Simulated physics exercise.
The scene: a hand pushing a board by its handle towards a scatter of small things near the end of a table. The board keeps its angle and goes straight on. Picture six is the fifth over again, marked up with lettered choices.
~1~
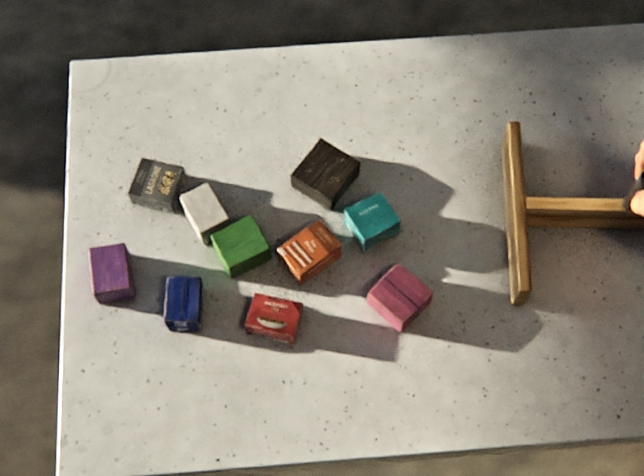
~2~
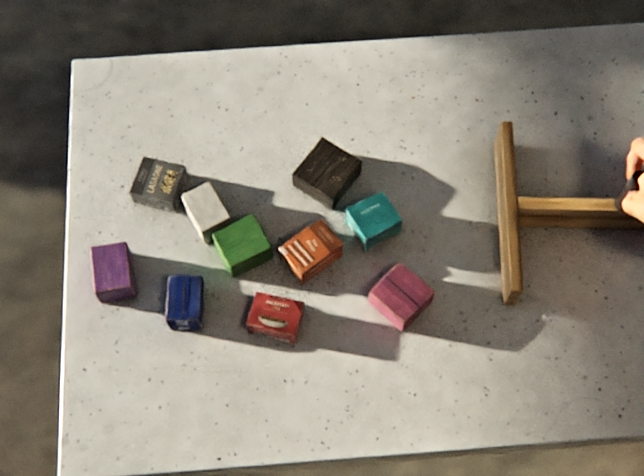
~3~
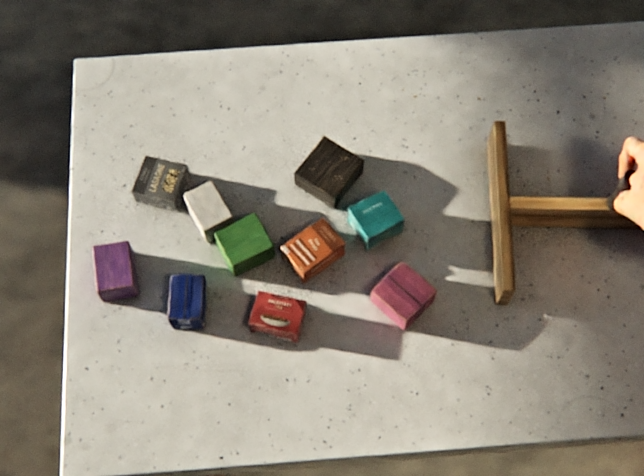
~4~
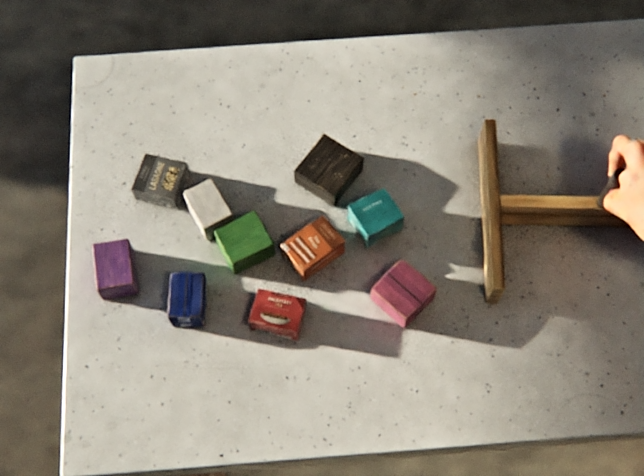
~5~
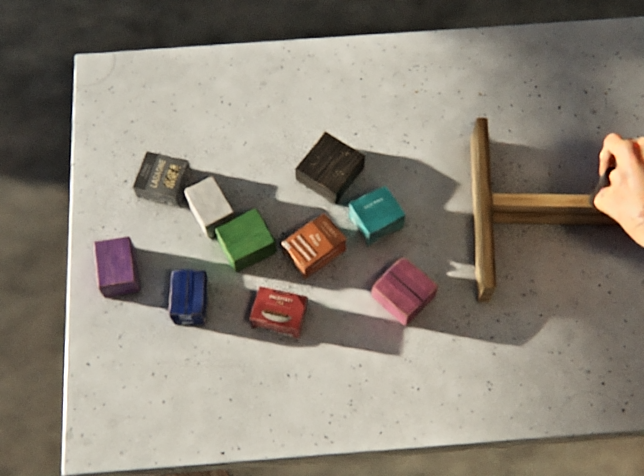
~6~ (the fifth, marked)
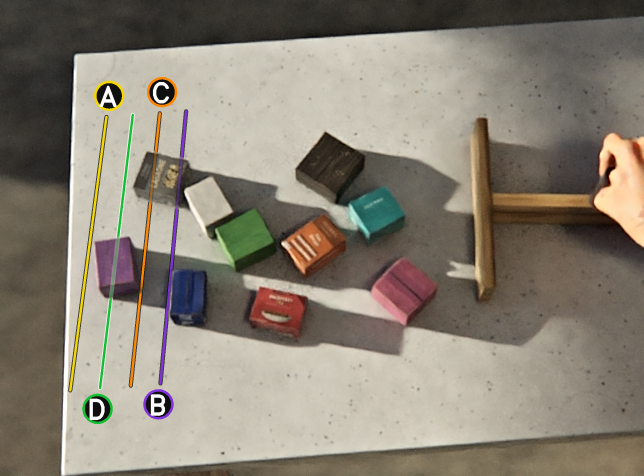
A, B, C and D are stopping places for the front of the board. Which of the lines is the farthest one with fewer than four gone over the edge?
The farthest such stop is C.
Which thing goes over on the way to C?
The purple block.
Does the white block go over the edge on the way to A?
Yes.
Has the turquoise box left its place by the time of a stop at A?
By then, yes.
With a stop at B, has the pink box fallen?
No.
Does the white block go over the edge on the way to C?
No.
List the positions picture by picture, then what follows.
Black block (326, 174); blue box (185, 304); pink box (400, 297), in the first picture.
Board (512, 202); white block (207, 213), in the second picture.
Board (504, 202); turquoise box (376, 220), in the third picture.
Board (494, 200); purple block (115, 269), in the fourth picture.
Board (486, 199); red packet (279, 312); black block (331, 168); blue box (190, 297), in the fifth picture.
On the marked copy, A at (89, 245); B at (174, 239); C at (146, 241); D at (117, 243).
With C. Early on, board (365, 208); pink box (325, 288); black block (322, 167).
Further on, board (241, 217); grey packet (127, 160); blue box (156, 309).
At the end, board (144, 224); purple block over the edge; blue box (67, 324); one fallen.
As for the rest, A drops eight; B is within the limit but short; D drops five.
